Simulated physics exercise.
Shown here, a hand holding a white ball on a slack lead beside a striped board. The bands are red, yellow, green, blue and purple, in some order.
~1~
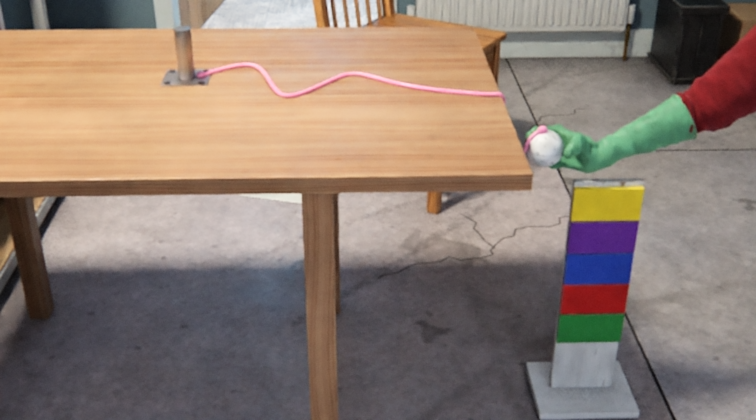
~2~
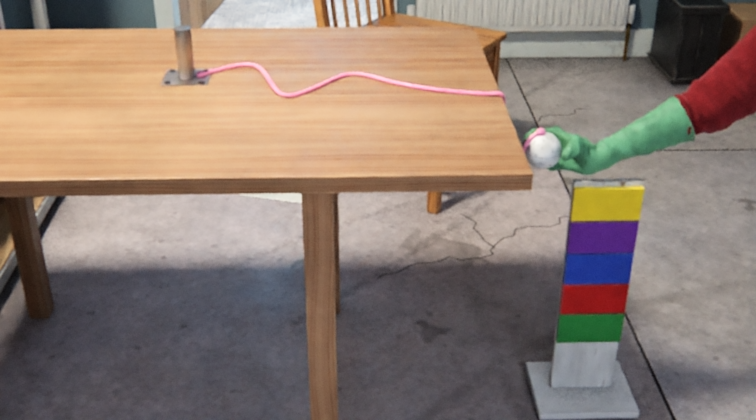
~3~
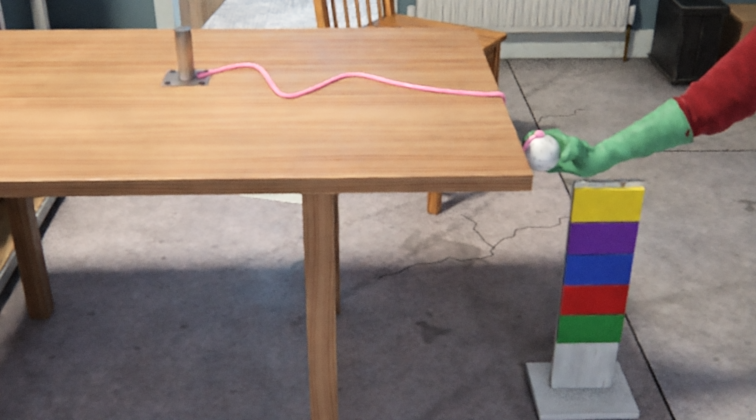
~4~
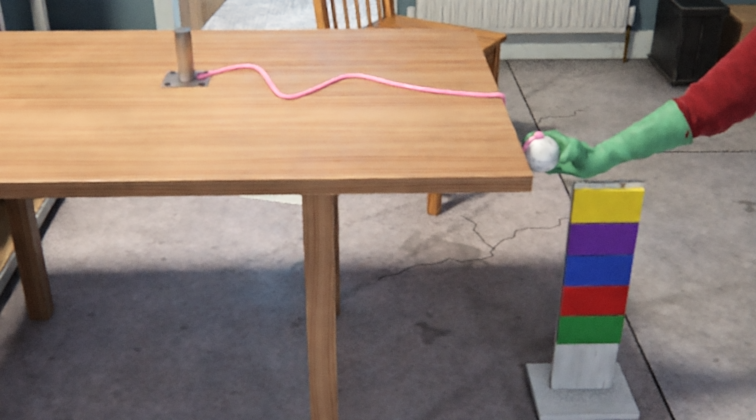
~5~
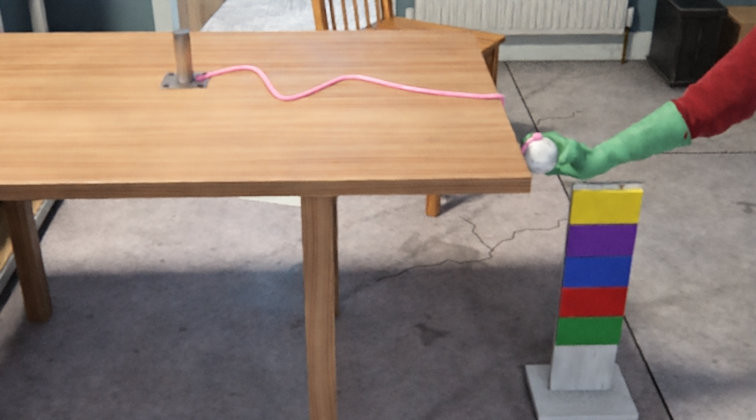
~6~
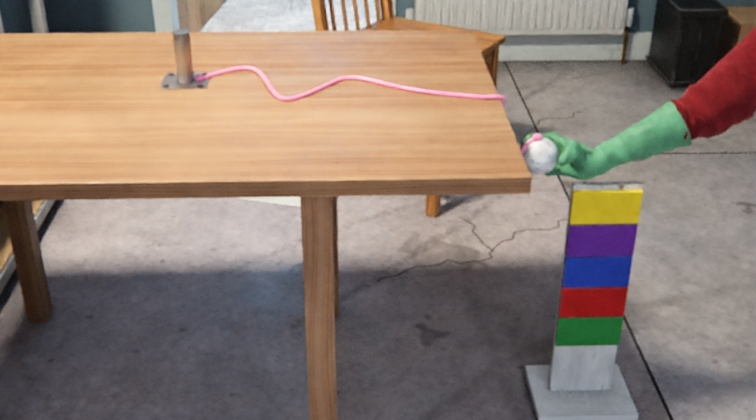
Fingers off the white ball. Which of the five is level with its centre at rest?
Its centre hangs level with the red band.
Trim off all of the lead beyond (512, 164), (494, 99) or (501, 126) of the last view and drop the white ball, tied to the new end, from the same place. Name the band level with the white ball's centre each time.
Taking them in turn: Blue; yellow; purple.
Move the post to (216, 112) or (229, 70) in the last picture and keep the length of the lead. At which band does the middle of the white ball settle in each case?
Taking them in turn: Green; green.
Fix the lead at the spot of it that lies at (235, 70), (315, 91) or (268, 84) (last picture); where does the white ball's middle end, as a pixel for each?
Try by try, around (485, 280), (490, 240) and (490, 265).
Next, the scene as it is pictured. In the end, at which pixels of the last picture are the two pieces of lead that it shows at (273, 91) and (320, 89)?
About (330, 83), and the other about (401, 85).
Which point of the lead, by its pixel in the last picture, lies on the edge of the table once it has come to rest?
The one at (397, 87).
Soon after, ball near (467, 300); level with red.
After that, ball near (497, 291); level with red.
In the end, ball near (480, 292); level with red. Its middle rests at the red band.
